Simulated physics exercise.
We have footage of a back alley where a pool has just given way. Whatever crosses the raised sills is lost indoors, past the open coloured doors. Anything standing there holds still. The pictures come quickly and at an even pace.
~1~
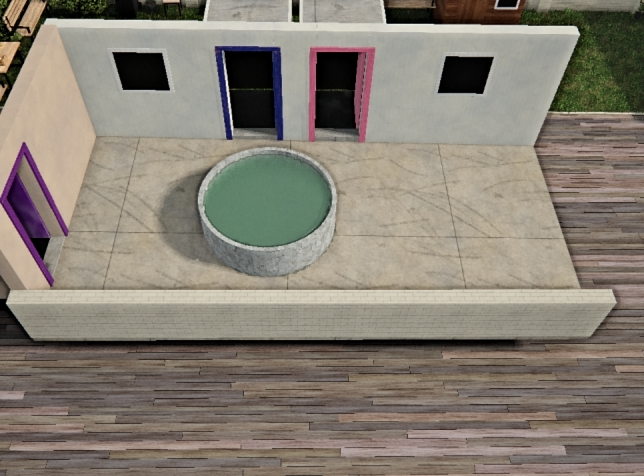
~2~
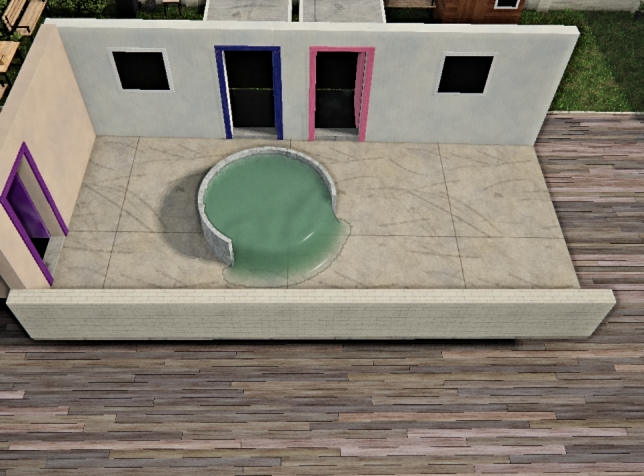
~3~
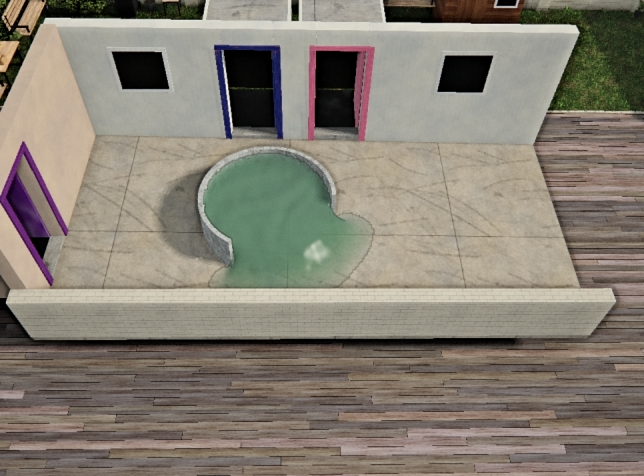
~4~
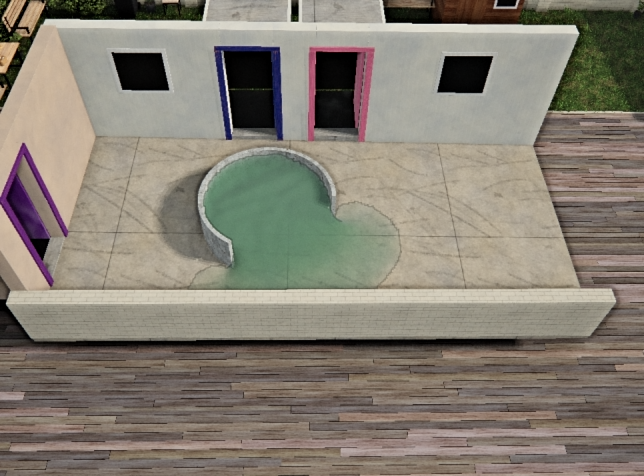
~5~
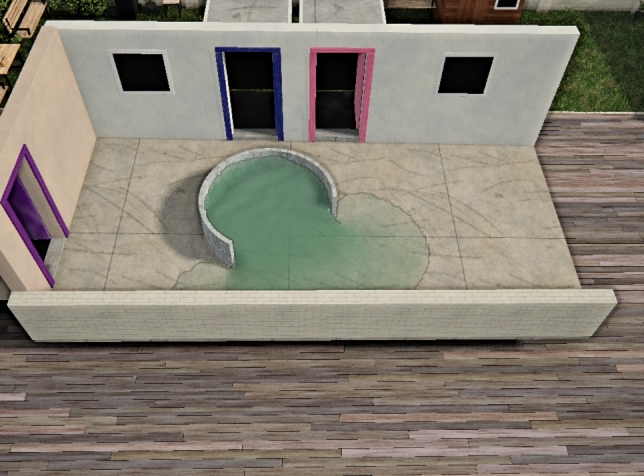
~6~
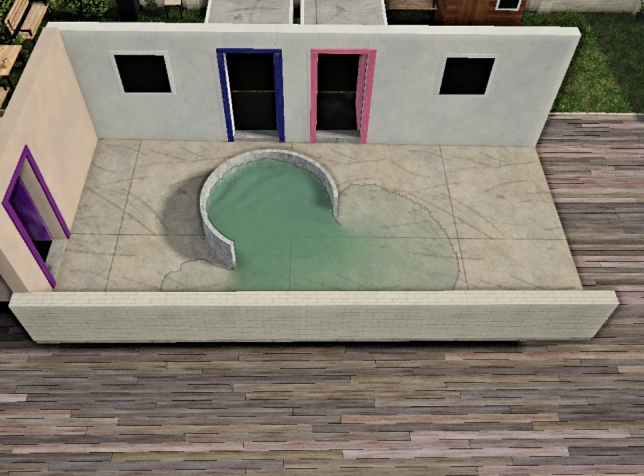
A paved courtyard beside a wood-plank deck is seen from high above by a camera that stays almost still. Pale walls hold a blue-framed doorway and a pink-framed one at the back between two dark windows, a purple-framed opening at left, and a round stone pool of green water left of centre. The pool's front right side opens, and water pours out, spreading across the paving mostly rightward along the low front wall.
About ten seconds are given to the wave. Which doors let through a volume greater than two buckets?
In the end the blue door is going to stay within two buckets; the purple door is going to be swamped; the pink door is going to stay within two buckets.
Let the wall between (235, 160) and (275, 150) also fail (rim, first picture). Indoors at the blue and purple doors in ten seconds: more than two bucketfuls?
Blue: Above; purple: Below.
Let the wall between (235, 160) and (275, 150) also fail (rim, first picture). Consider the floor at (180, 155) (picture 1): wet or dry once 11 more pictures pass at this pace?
Soaked.
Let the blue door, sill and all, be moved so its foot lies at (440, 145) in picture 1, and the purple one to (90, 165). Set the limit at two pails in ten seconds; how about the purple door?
Result for purple: It comes in under it.
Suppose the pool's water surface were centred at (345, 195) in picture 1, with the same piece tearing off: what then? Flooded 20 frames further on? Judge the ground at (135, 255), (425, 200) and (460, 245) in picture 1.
Soaked, bone-dry, soaked.
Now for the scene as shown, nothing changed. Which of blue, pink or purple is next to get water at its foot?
The purple one.
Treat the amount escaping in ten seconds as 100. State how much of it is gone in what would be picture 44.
Roughly 80 percent of it.
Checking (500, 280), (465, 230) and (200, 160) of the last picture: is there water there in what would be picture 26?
Point 1: Drenched; point 2: Drenched; point 3: Not wet.
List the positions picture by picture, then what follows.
The first frame shows still water in the round pool at (268, 199).
In the second frame, the front is at (227, 275), out from the gap at (300, 257).
In the third frame, the front is at (362, 222), out from the gap at (300, 259).
In the fourth frame, the front is at (393, 230), out from the gap at (300, 261).
In the fifth frame, the front is at (413, 229), out from the gap at (301, 262).
In the sixth frame, water pours out at (302, 264) and has run to (447, 246).
A moment on, water covers 40 % of the floor; the blue door not reached, the purple door not reached, the pink door not reached.
Next, water covers 50 % of the floor; the blue door not reached, the purple door under two buckets in, the pink door not reached.
Then, water covers 65 % of the floor; the blue door not reached, the purple door over two buckets in, the pink door not reached.
Later, water covers 75 % of the floor; the blue door wet at the sill, nothing in, the purple door over two buckets in, the pink door not reached.
In the end, water covers 75 % of the floor; the blue door wet at the sill, nothing in, the purple door over two buckets in, the pink door wet at the sill, nothing in.
